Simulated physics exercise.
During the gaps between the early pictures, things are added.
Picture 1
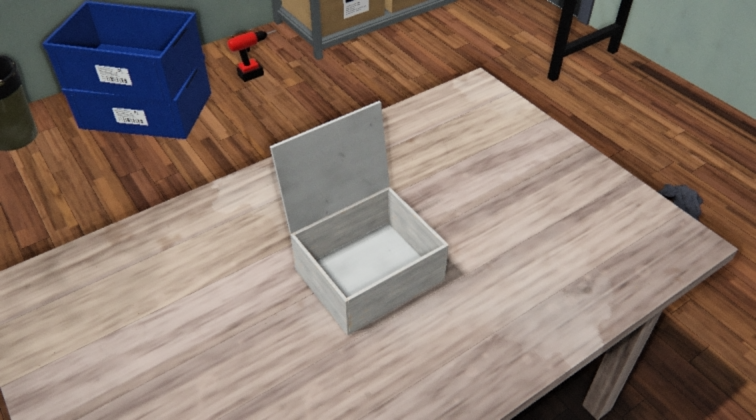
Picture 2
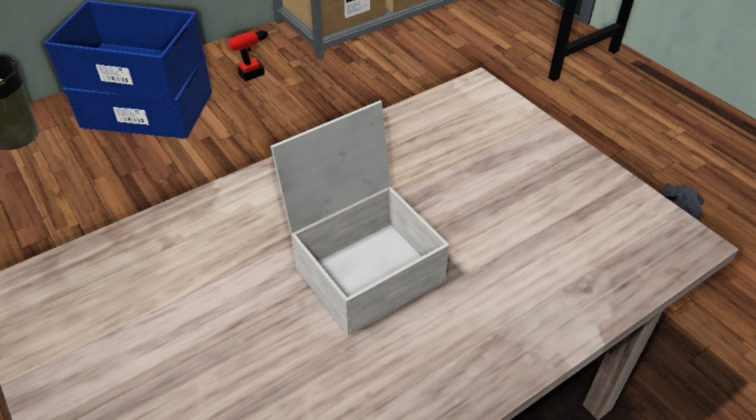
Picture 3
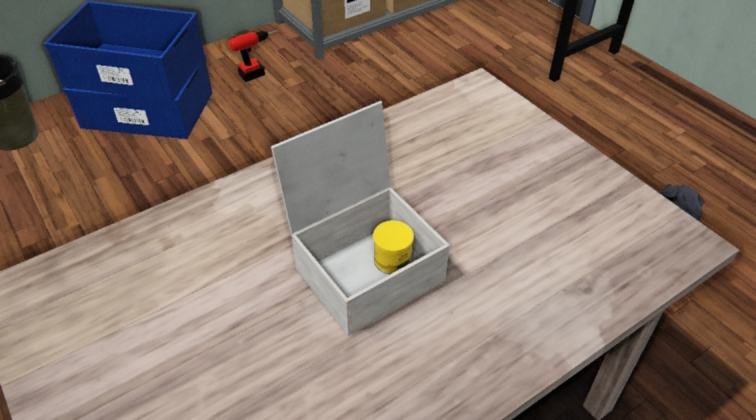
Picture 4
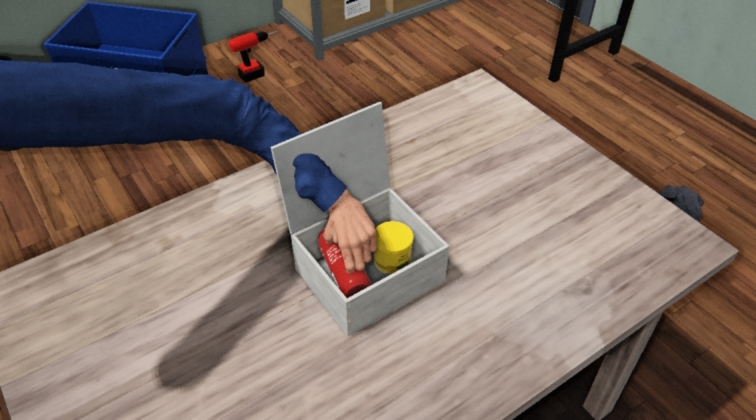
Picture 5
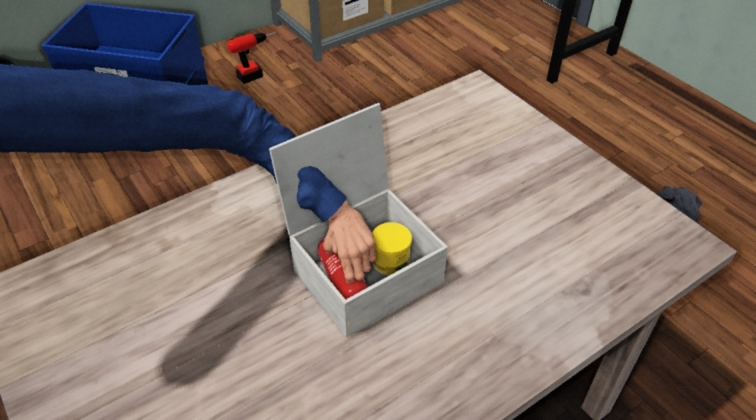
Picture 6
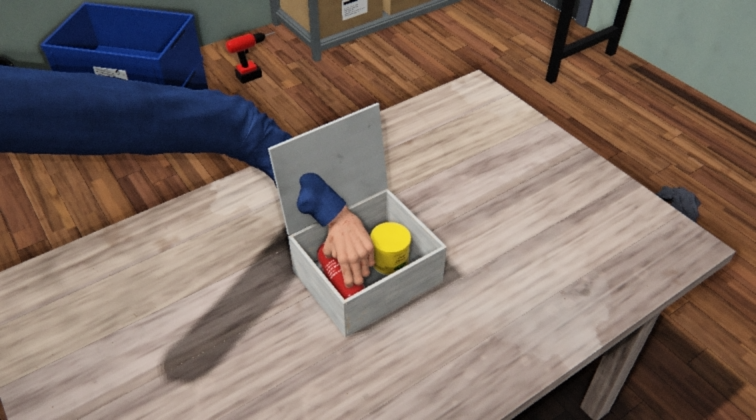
In a workshop-like room, an open wooden box with a raised lid sits empty on a pale wooden table. A yellow tin appears inside it, then a blue-sleeved arm reaches in from the left and lowers a red can slightly into place beside the tin, the hand still on it.
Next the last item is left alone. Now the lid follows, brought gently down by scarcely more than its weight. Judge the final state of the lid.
The lid is fully down.
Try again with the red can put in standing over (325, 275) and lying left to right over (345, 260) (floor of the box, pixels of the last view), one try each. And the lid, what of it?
The lid is blocked with the first placement and settles down with the second.
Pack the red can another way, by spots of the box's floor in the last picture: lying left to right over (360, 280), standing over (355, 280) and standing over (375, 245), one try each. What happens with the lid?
Try 1: Lid goes down; try 2: Lid stays raised; try 3: Lid stays raised.
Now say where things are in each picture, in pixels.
In the first frame, the last thing is not in view yet.
In the second frame, the last thing is not in view yet.
In the third frame, the last thing is not in view yet; yellow tin (393, 248).
In the fourth frame, still above its spot; red can (344, 263); yellow tin (393, 248).
In the fifth frame, still above its spot; yellow tin (391, 250).
In the sixth frame, in place under the hand; yellow tin (390, 250).
Then, 1.20 s later than the last frame, lid starting down.
Then, 1.60 s later than the last frame, lid 57° above the rim.
Then, 1.80 s later than the last frame, lid 32° above the rim.
Then, 2.00 s later than the last frame, lid shut.
When it is over, lid shut; both as before. End places, in pixels of the last picture, red can near (341, 277).
